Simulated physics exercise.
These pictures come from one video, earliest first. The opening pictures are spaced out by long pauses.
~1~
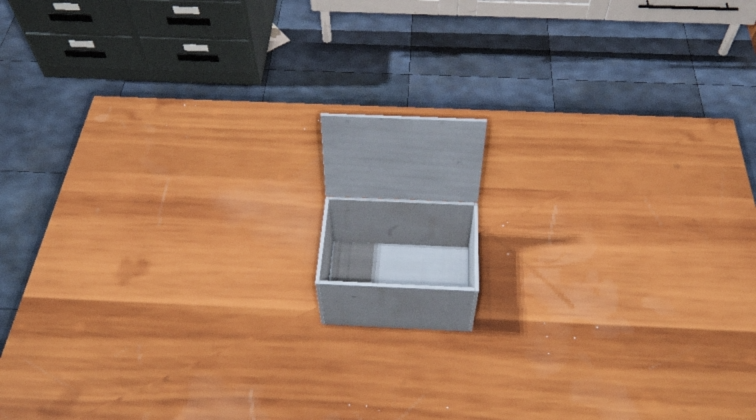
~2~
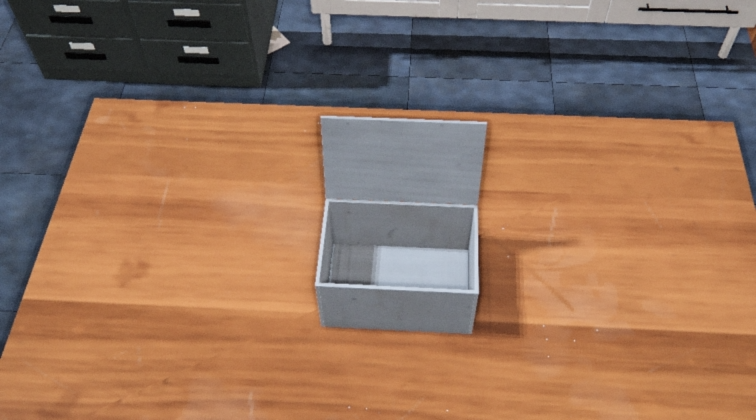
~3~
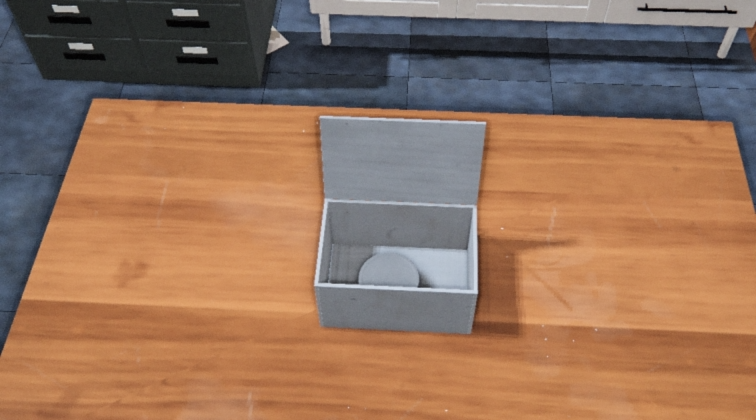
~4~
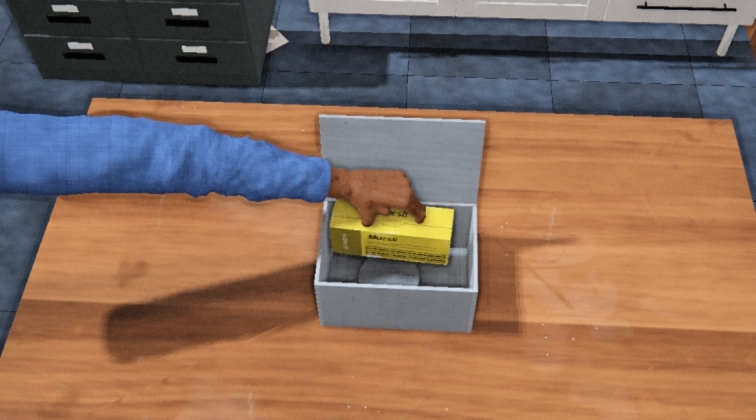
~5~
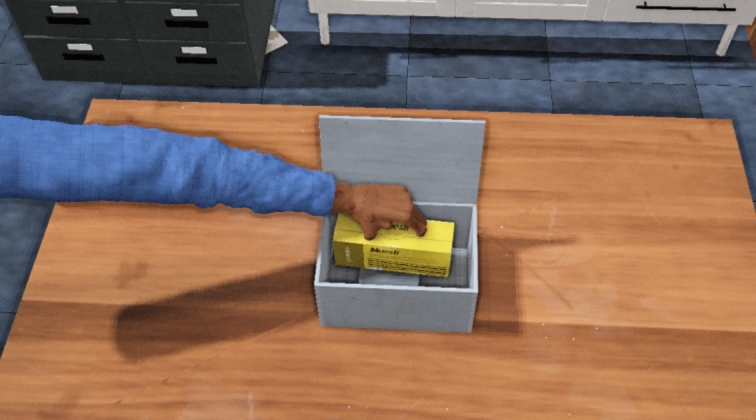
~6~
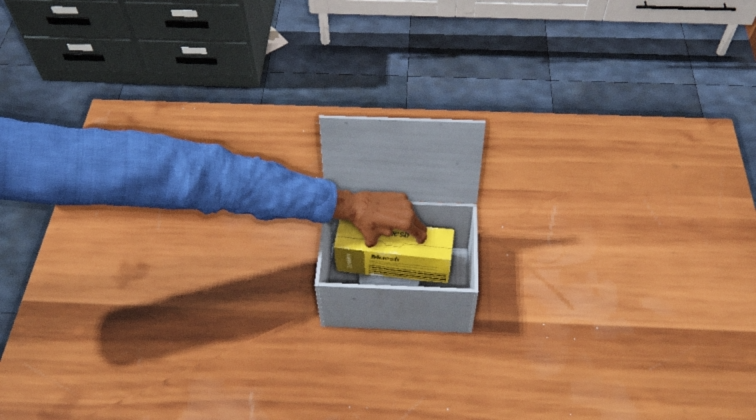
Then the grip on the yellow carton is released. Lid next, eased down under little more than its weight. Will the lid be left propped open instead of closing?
No, it closes flat.
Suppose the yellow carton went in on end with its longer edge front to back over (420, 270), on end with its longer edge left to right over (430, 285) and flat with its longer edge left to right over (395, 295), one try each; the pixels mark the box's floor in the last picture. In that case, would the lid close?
With the first placement it doesn't close, with the second it doesn't close, and with the third it closes properly.
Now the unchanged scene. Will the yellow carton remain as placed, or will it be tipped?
Looking at the last picture, the yellow carton is left as set.
Then, 1.50 s after the last picture, lid 66° above the rim.
Then, 1.80 s after the last picture, lid 33° above the rim.
At rest, lid shut; both in place. Seen from the same camera at the end, yellow carton near (394, 252).
